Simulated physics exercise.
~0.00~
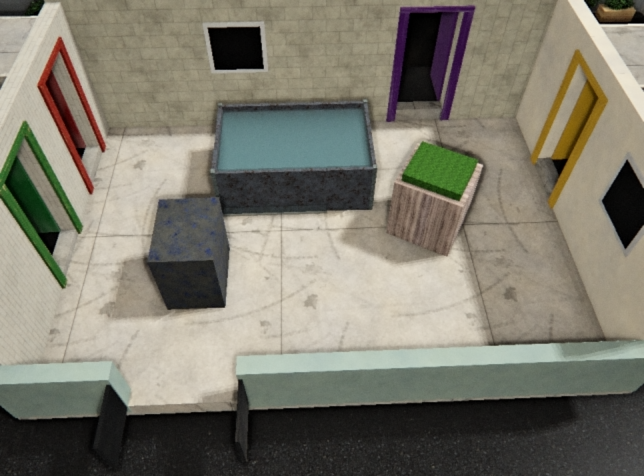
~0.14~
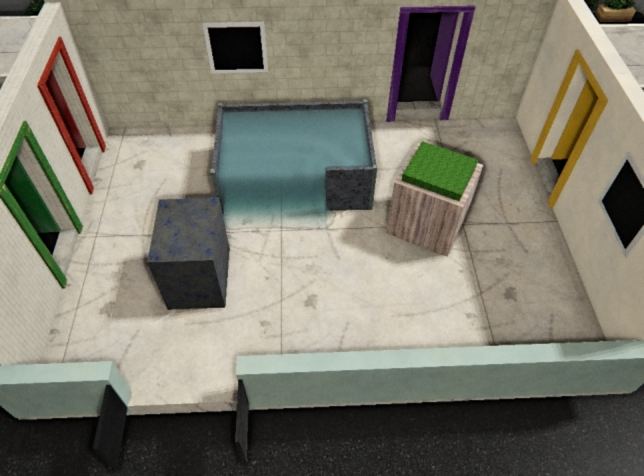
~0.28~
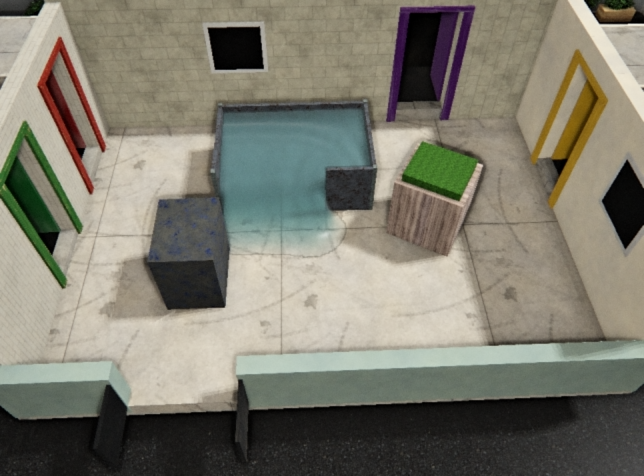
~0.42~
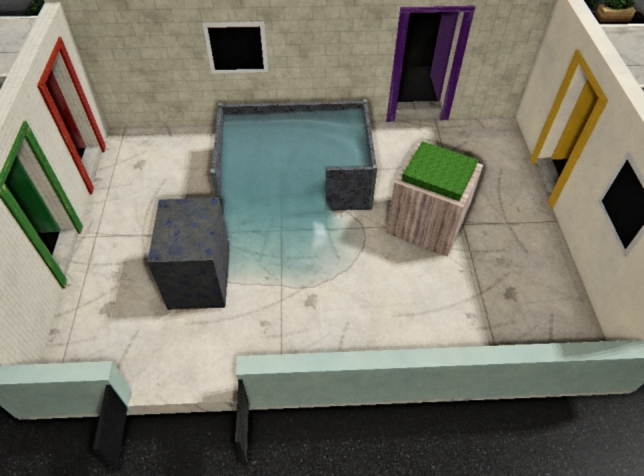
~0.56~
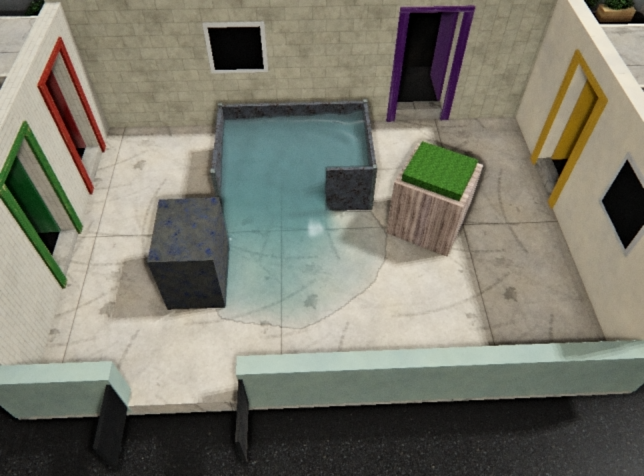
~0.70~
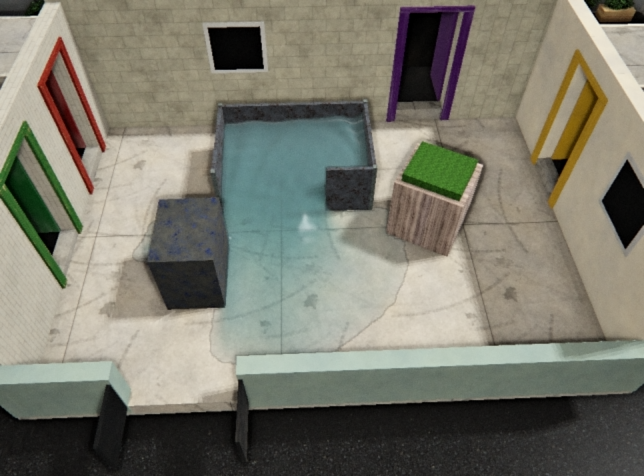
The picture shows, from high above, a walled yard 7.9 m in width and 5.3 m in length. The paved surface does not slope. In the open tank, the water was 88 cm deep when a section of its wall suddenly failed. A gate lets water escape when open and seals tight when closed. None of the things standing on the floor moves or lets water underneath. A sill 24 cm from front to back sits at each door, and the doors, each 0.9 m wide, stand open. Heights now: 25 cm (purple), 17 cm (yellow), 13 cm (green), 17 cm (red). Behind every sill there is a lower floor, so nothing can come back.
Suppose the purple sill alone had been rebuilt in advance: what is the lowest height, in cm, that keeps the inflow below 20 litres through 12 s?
About 7.5 cm.
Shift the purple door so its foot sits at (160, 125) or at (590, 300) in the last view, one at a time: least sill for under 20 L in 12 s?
You'd want about 8.0 cm there first, then about 20 cm.
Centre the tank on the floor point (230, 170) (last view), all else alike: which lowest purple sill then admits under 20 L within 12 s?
About 7.5 cm.
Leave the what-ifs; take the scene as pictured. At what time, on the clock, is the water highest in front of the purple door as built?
Around 7.0 seconds.
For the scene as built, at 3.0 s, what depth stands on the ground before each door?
Depths in cm: Purple 0, yellow 0, green 13, red 9.
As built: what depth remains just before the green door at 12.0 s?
Depth: Near 9.0 cm.
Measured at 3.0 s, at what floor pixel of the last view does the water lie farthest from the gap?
The farthest wet point is roughly at (607, 368) in the last view.
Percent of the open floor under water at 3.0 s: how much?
Wet: Close to 55 %.
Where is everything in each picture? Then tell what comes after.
The open tank at (294, 139) is whole and still, 88 cm deep; the purple door at (425, 76) is dry, in the first frame.
Water pours out at (273, 195) and has run 0.4 m, to (312, 225); about 10 cm deep outside, 88 cm at the back, in the second frame.
Water pours out at (273, 198) and has run 0.9 m, to (298, 252); about 15 cm deep outside, 82 cm at the back, in the third frame.
The gap is at (274, 200), the front 1.5 m out at (295, 284); the back of the open tank holds 77 cm, in the fourth frame.
The gap is at (274, 201), the front 2.2 m out at (283, 322); the back of the open tank holds 75 cm, in the fifth frame.
The front is at a hidden place, 2.9 m from the gap at (274, 201); 7.0 m2 of floor is wet, 70 cm left at the back; 2.6 m in a straight line remain to the purple door at (425, 76), in the sixth frame.
After 1.4 s water covers 35 % of the floor, deepest (56 cm) near (265, 370); it has not reached the purple door.
After 3.0 s water covers 55 % of the floor, deepest (33 cm) near (607, 368); it has not reached the purple door.
After 12.0 s water covers 100 % of the floor, deepest (11 cm) near (156, 135); 8 cm at the purple door, 0 litres in over its 25 cm sill.
At the purple door as built, the water arrived by 5.1 s and peaked near 12 cm at 7.0 s.
Run again over the same 12 s with other heights there, 33 litres in over 6.5 cm, 12 litres over 8.5 cm. The limit of 20 litres is kept from about 7.5 cm up.
